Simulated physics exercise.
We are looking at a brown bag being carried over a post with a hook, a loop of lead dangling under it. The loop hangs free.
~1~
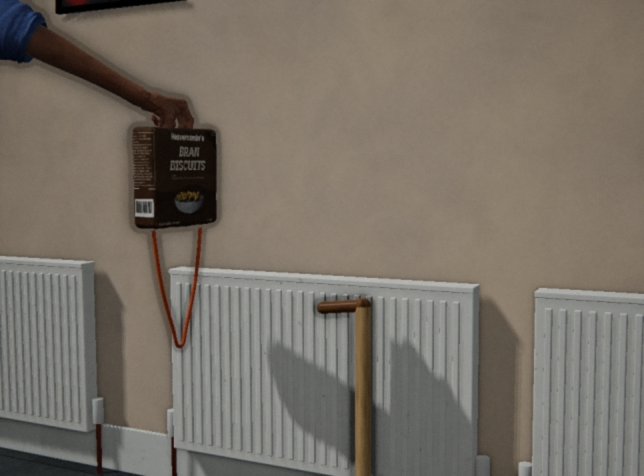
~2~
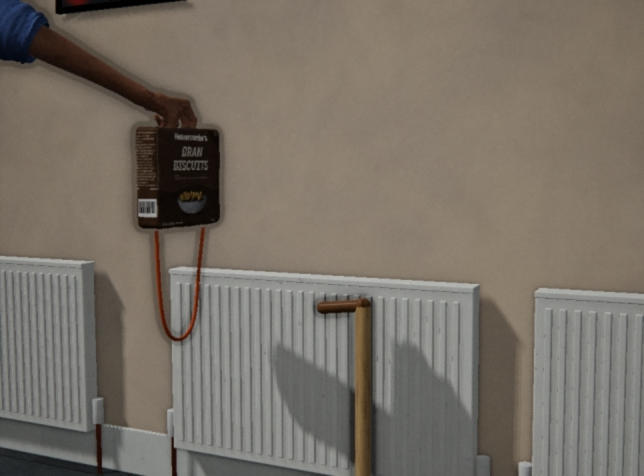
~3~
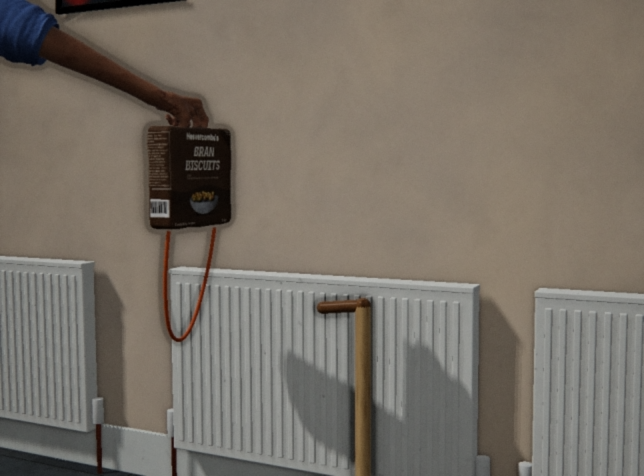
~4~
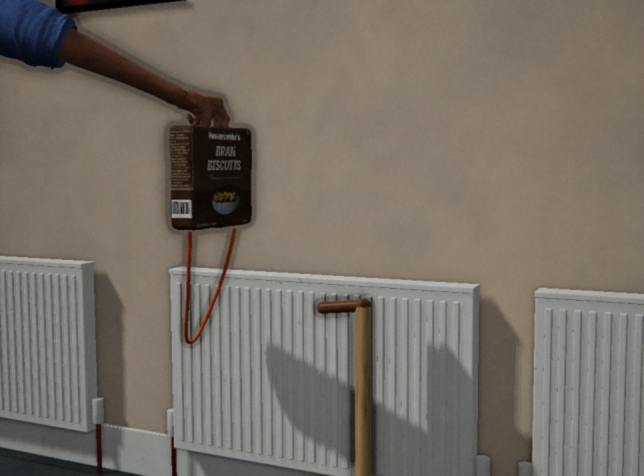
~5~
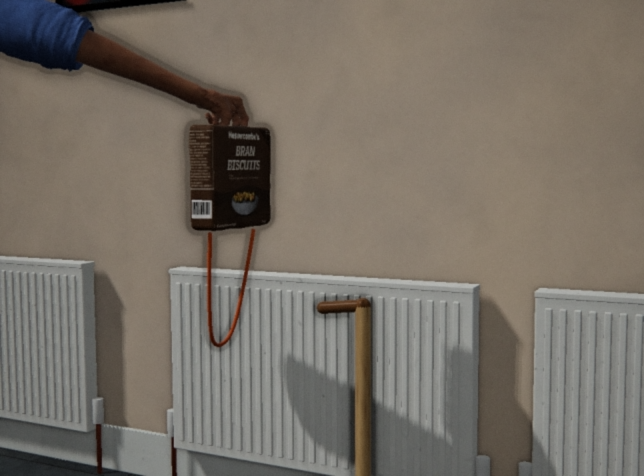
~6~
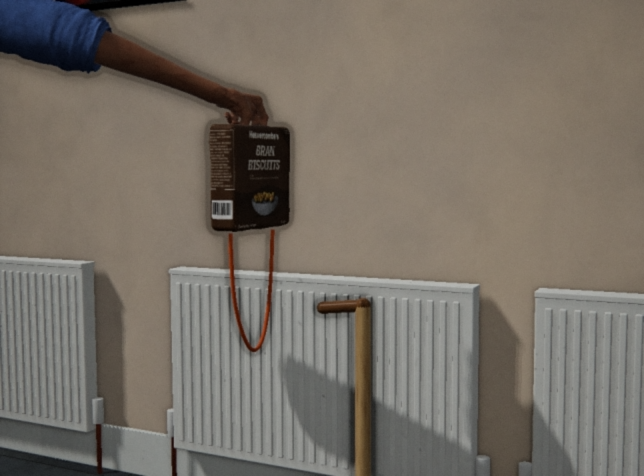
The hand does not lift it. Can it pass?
The brown bag gets caught.
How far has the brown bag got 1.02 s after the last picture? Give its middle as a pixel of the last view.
Close to (412, 178).
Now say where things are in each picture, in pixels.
In the first frame, brown bag (177, 177); hook tip (323, 308).
In the second frame, brown bag (180, 177); bottom of the loop (181, 339).
In the third frame, brown bag (191, 177).
In the fourth frame, brown bag (213, 177); bottom of the loop (192, 342).
In the fifth frame, brown bag (232, 177).
In the sixth frame, brown bag (252, 177); bottom of the loop (256, 349); hook tip (323, 308); hook points towards it, loop hangs below the hook.
Then, 0.46 s after the last picture, bag nearing the post near (320, 177).
Then, 1.02 s after the last picture, bag past the post near (412, 177).
At rest, bag past the post near (460, 177); loop tight round the post, hand stopped. The brown bag is jerked back by its loop.
